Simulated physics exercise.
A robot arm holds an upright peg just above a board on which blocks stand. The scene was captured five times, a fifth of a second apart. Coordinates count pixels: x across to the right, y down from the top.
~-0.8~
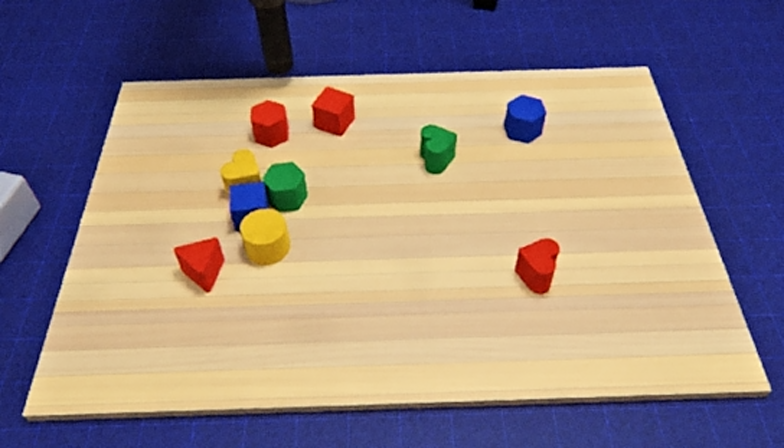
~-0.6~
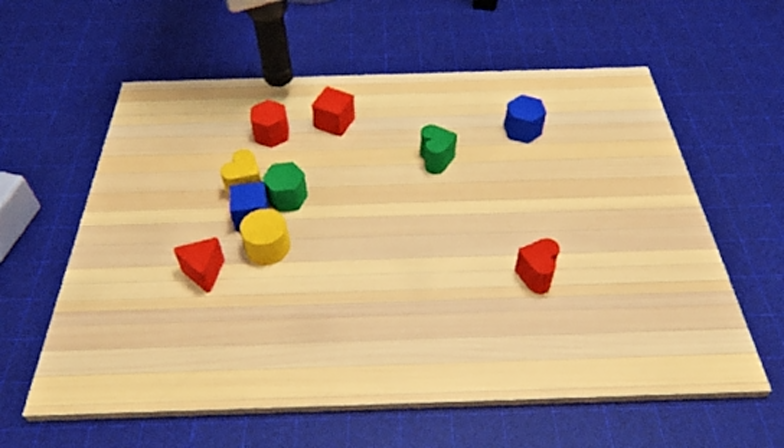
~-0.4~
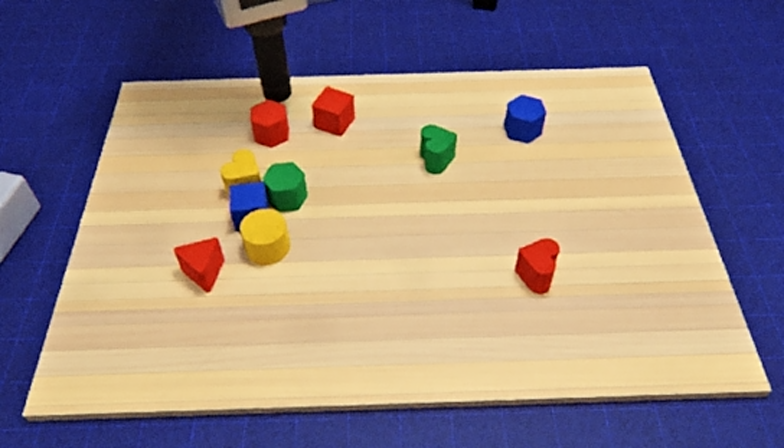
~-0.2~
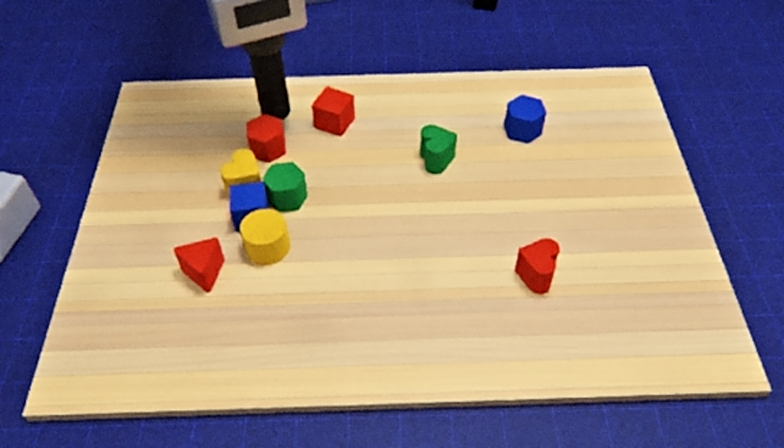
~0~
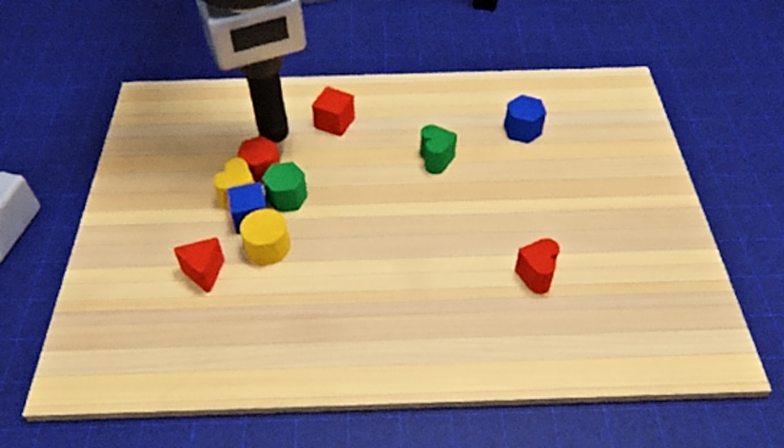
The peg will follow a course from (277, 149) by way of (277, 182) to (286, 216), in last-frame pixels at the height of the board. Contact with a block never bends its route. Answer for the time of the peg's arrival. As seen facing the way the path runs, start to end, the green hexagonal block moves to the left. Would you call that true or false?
The statement is correct.
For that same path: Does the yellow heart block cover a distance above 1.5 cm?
Going by the path, yes.
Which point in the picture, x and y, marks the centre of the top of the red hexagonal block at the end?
Most likely (237, 176).
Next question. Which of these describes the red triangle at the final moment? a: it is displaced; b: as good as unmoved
Letter b.
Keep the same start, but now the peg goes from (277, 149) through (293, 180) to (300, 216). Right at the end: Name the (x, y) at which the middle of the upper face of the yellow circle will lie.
Answer: (247, 247).
What follows on the original path. Halfway along, peg (274, 168); yellow heart block (207, 187), turned 20° anticlockwise; blue square (243, 202), turned 15° anticlockwise; red hexagonal block (240, 173), turned 75° clockwise; green hexagonal block (286, 184).
At the end, peg (283, 202); red triangle in place; yellow heart block (203, 189); blue square (238, 207), turned 20° anticlockwise; red hexagonal block (237, 176), turned 95° clockwise; green hexagonal block (306, 214), turned 40° anticlockwise.
